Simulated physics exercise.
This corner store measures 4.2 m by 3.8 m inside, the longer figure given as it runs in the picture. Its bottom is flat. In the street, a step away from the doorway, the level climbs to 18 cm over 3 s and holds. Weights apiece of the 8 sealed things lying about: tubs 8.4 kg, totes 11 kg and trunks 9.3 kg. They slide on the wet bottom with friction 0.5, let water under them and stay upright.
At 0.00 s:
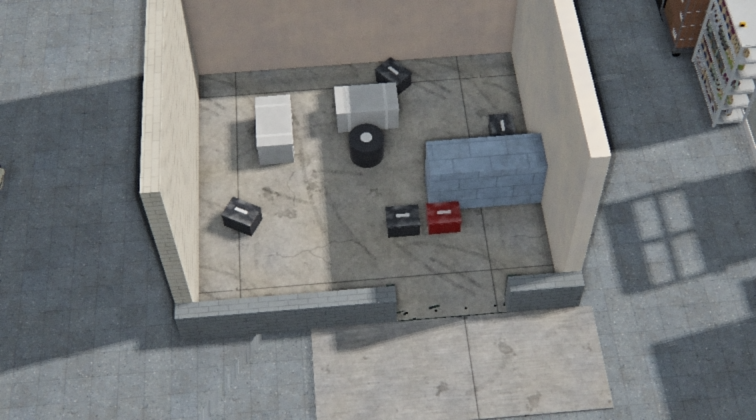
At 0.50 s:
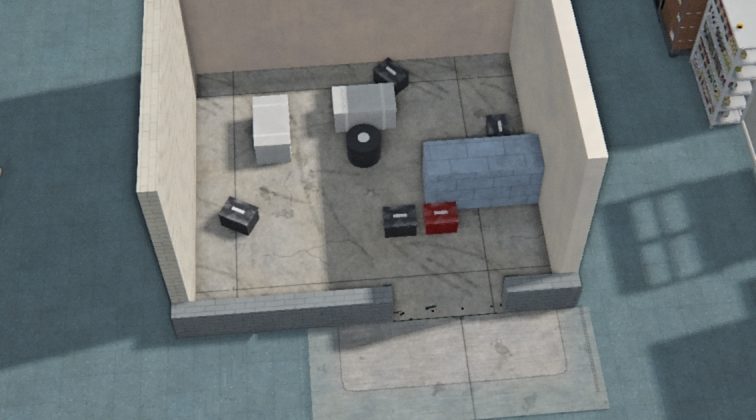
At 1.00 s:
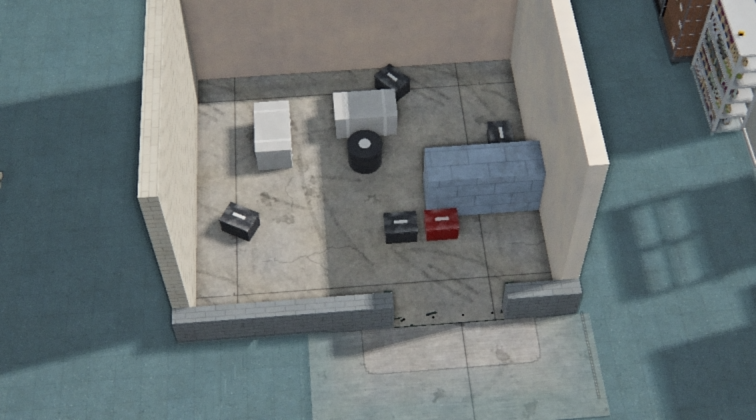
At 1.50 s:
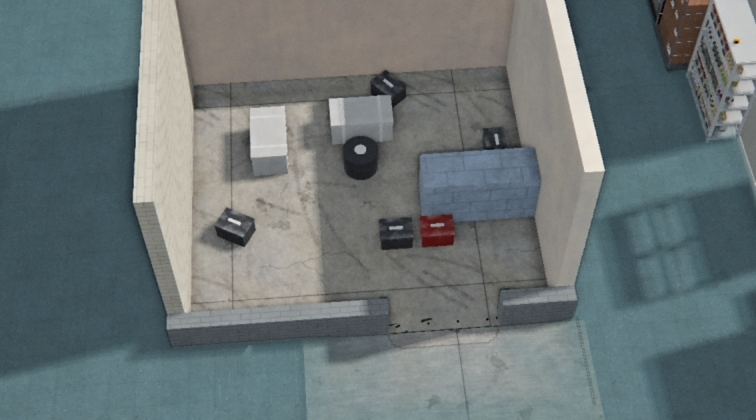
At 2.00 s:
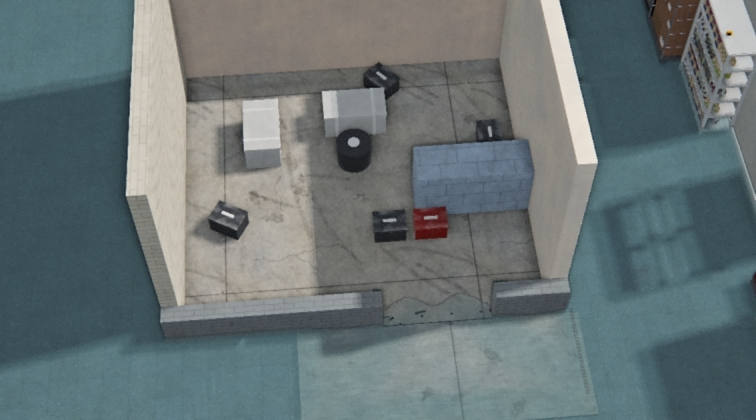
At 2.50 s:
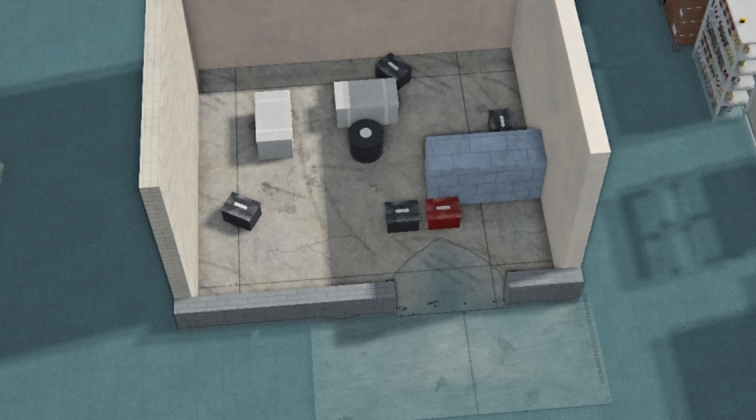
Corner store seen from above, boxes and crates staying still as water covers the street outside and begins spreading through the doorway.
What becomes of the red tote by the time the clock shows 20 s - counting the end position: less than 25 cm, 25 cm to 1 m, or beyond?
The red tote travels far.
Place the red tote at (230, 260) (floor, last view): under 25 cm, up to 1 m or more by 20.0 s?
It gets carried off.
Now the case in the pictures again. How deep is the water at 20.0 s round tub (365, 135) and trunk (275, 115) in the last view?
Roughly 17 and 14 cm.
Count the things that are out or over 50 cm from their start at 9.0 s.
I count 3.
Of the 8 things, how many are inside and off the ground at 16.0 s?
I count 7.
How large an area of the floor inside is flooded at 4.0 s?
About 4.0 m2.
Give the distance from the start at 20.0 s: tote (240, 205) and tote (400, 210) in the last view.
In turn: 140 cm, 150 cm.
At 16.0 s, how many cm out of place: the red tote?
Roughly 350 cm by then.
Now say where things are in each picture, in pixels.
The first frame shows the red tote at (444, 212) rests on the ground; 0.0 m2 under water; 0 of 8 have shifted.
The second frame shows the red tote at (441, 213), on the bottom; 0.0 m2 under water; 0 of 8 have shifted.
The third frame shows the red tote at (442, 219), on the bottom; 0.0 m2 under water; 0 of 8 have shifted.
The fourth frame shows the red tote at (437, 225), on the bottom; water covers 0.0 m2; 0 of 8 have shifted.
The fifth frame shows the red tote at (431, 218), on the bottom; water covers 0.1 m2; 0 of 8 have shifted.
The sixth frame shows the red tote at (443, 208), on the bottom; water covers 0.7 m2; 0 of 8 have shifted.
After 4.0 s the red tote is near (443, 205), 0.1 m from its start, aground; 0 afloat.
After 9.0 s the red tote is near (288, 155), 2.1 m from its start, aground; 2 afloat.
After 16.0 s the red tote is near (220, 100), 3.3 m from its start, afloat; 7 afloat.
After 20.0 s the red tote is near (223, 111), 3.1 m from its start, afloat; 8 afloat.
